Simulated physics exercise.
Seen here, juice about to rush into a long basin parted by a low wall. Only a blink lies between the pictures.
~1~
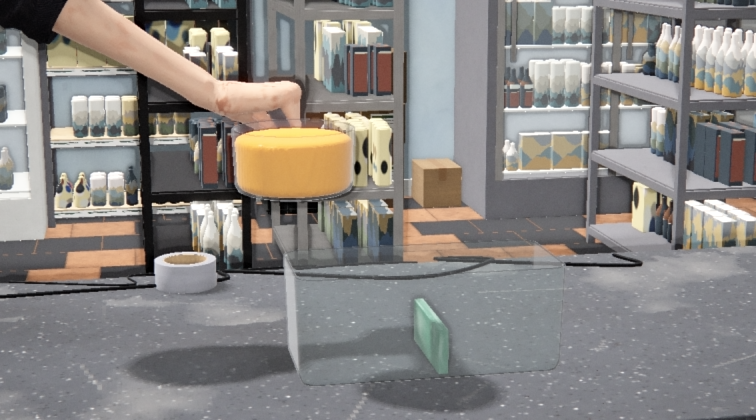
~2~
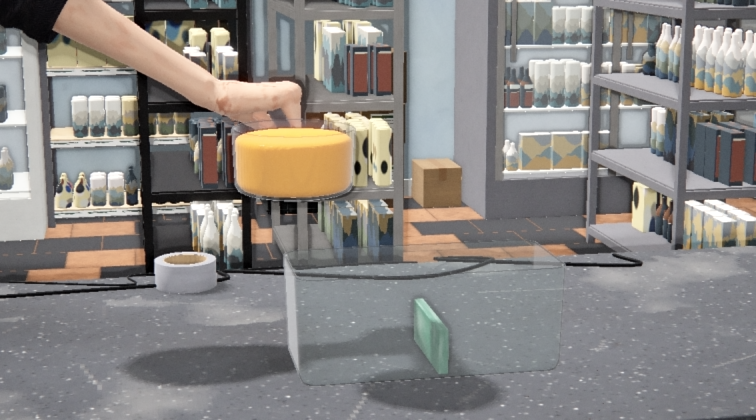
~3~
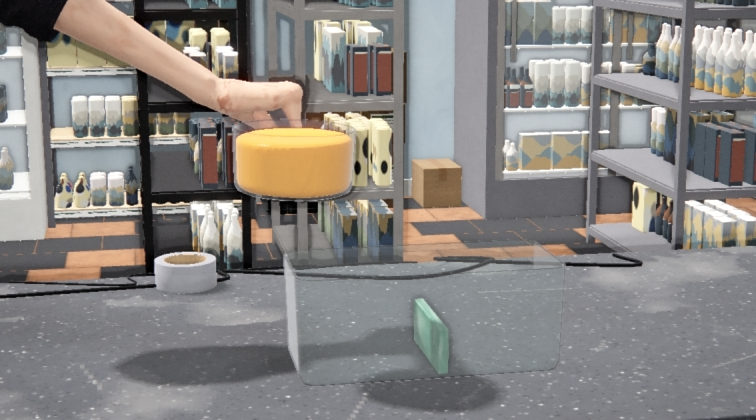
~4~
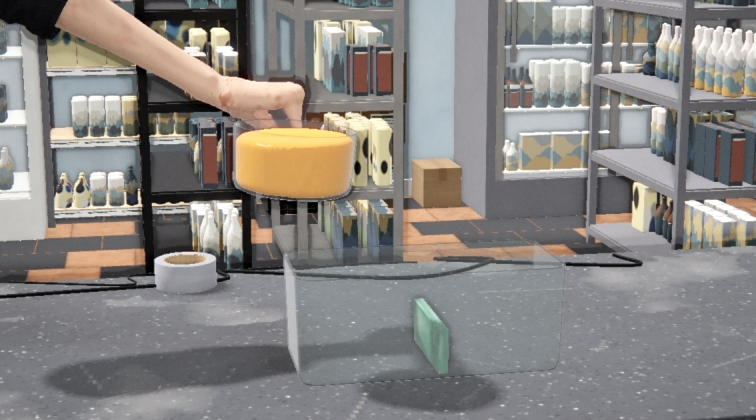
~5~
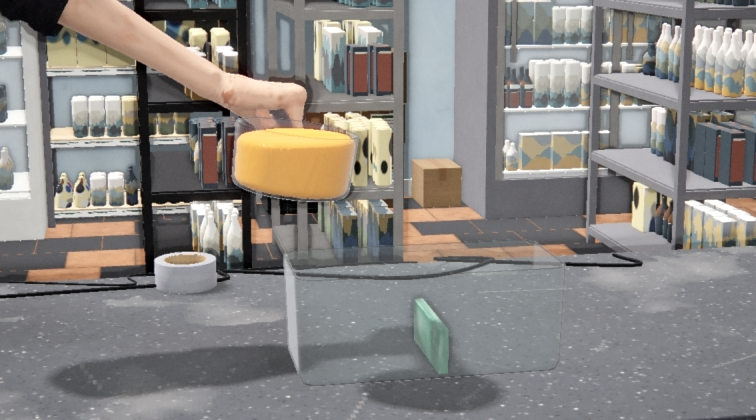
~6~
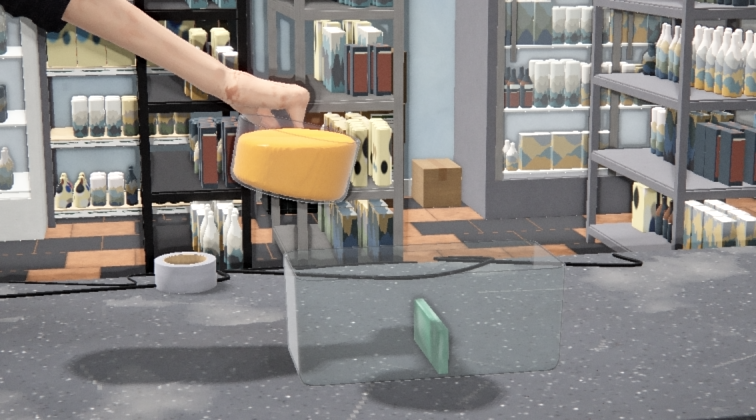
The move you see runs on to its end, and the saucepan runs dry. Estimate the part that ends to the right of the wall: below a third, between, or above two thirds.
In the end under a third is right of the wall.
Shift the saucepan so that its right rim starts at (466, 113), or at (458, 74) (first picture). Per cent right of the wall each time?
First some 85, then 75 per cent.
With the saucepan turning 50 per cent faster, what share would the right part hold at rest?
About 10 per cent.
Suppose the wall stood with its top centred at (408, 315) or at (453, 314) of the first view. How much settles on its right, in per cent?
First some 50, then 5 per cent.
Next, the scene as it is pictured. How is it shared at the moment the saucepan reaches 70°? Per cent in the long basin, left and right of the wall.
Some 15 per cent left and 0 right.
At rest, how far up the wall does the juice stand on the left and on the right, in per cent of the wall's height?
Near 60 on the left, 10 on the right.
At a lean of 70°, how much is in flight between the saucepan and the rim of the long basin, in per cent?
Some 30 per cent.
A moment on, the saucepan is tipped part way and 53 per cent is still to pour, 14 is left of the wall and 1 right of it.
Next, the saucepan is tipped right over and 10 per cent is still to pour, 70 is left of the wall and 13 right of it.
Then the saucepan is tipped right over and 1 per cent is still to pour, 83 is left of the wall and 14 right of it.
Later the saucepan is tipped right over and 0 per cent is still to pour, 85 is left of the wall and 14 right of it.
In the end 85 per cent lies left of the wall, 14 right of it and 1 outside.
